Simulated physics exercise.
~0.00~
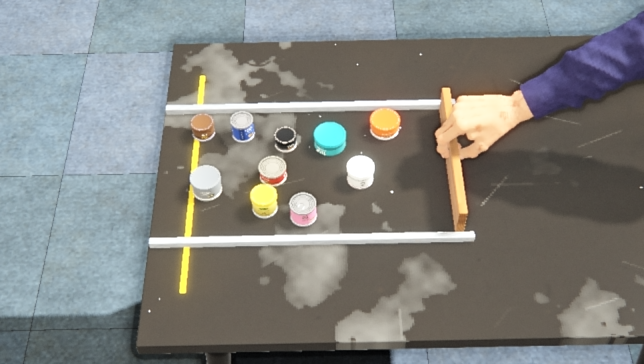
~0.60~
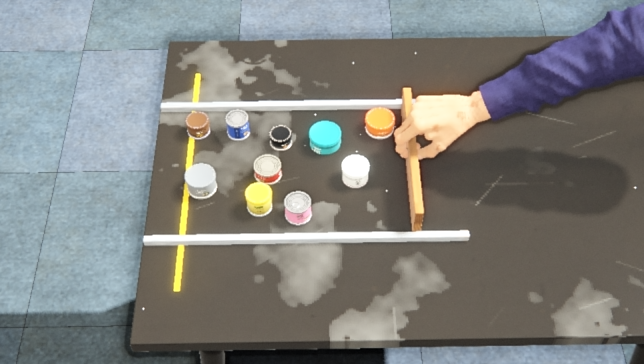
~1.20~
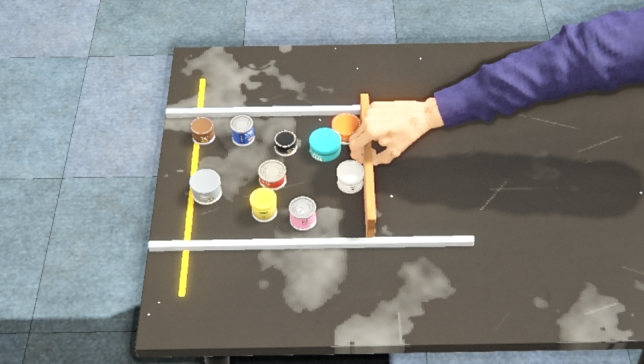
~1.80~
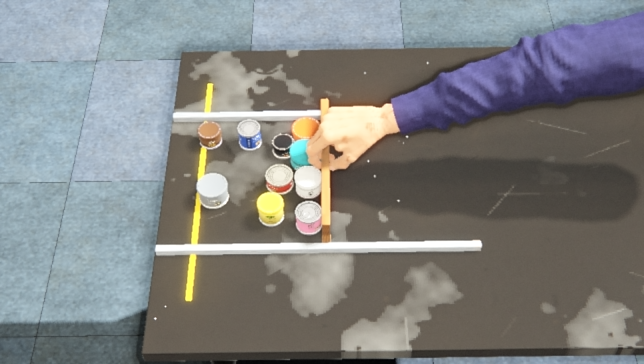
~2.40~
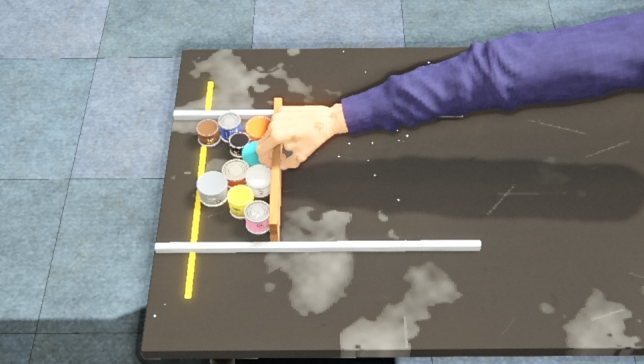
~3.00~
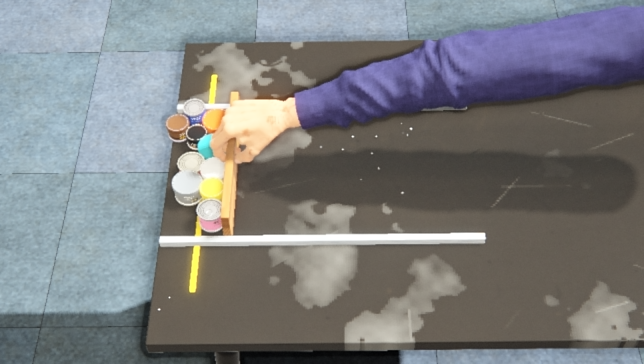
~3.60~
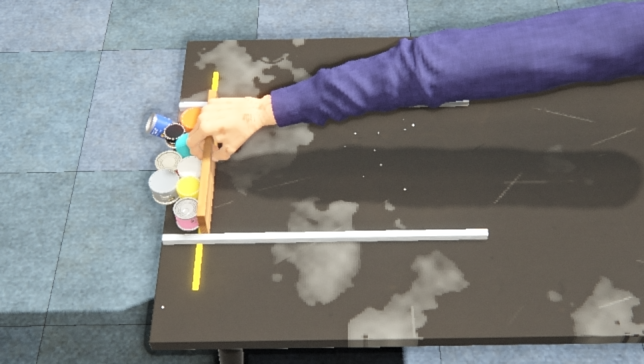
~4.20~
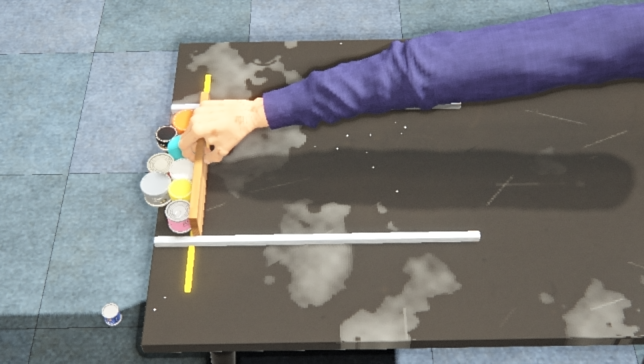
A hand slides a board left, bunching small tins until two drop off the table.
